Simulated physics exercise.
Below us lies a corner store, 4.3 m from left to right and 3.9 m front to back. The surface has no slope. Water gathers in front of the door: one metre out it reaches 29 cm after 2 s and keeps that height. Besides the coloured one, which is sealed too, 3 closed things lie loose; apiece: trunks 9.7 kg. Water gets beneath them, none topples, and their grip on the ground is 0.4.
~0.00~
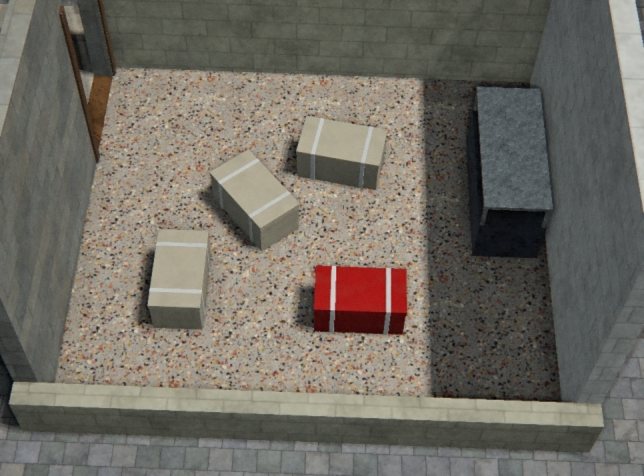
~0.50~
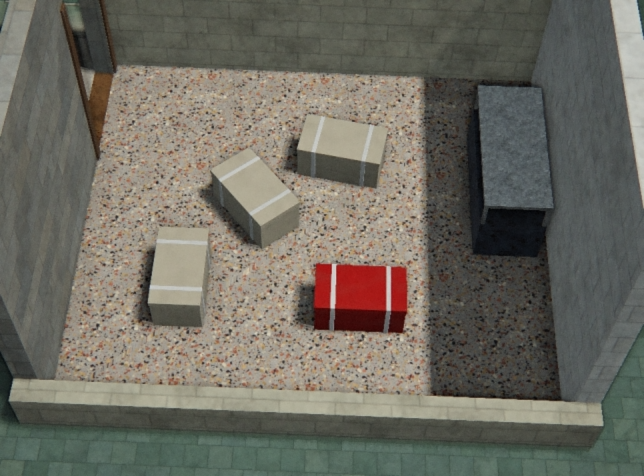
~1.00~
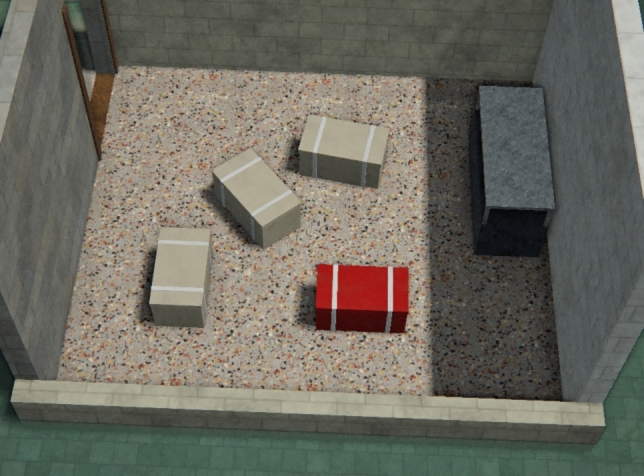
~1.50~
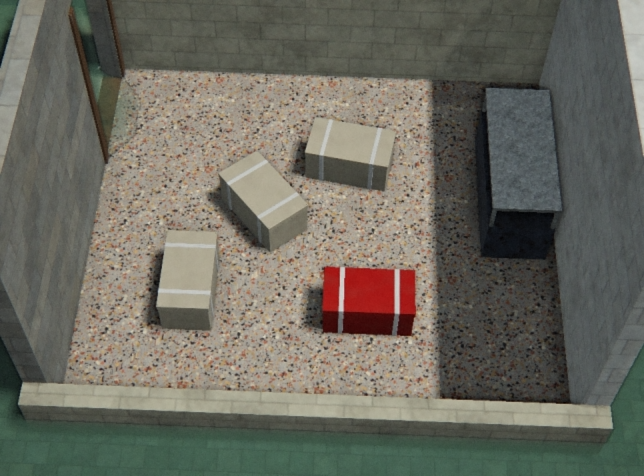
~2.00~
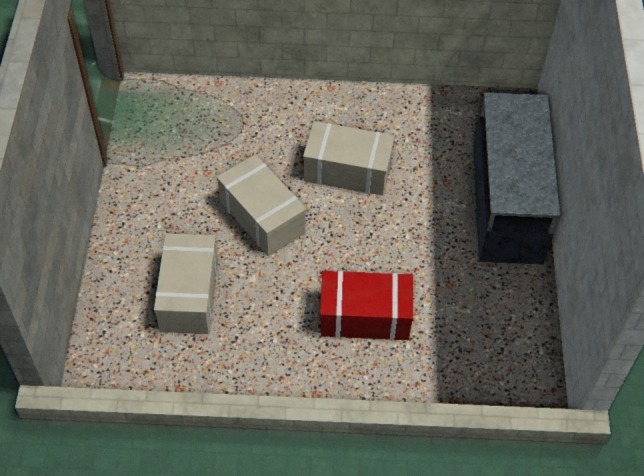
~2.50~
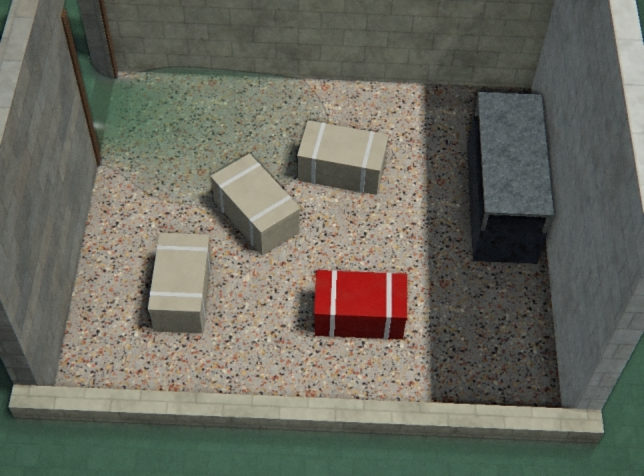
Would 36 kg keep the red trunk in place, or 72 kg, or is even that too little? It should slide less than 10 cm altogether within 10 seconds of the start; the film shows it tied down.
Verdict: Only the larger load is enough.
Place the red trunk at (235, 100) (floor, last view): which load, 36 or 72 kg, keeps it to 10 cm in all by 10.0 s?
Neither holds.
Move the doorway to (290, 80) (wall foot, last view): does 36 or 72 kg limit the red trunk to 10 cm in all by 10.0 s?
Then only the higher weight holds it.
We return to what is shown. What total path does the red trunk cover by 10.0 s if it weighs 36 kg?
Some 200 cm in all.
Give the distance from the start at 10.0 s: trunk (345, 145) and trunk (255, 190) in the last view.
In that order: 250 cm, 200 cm.
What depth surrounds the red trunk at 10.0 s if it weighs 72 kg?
Roughly 12 cm.
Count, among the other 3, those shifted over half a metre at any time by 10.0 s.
3 of them.
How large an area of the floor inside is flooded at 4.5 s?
About 11.5 m2.
After 3.5 s the red trunk would be 0 cm from its start with 36 kg and 0 cm from its start with 72 kg; 0 cm of water round it then.
After 4.5 s the red trunk would be 1 cm from its start with 36 kg and 0 cm from its start with 72 kg; 3 cm of water round it then.
After 7.0 s the red trunk would be 3 cm from its start with 36 kg and 0 cm from its start with 72 kg; 9 cm of water round it then.
After 10.0 s the red trunk would be 144 cm from its start with 36 kg and 0 cm from its start with 72 kg; 12 cm of water round it then.
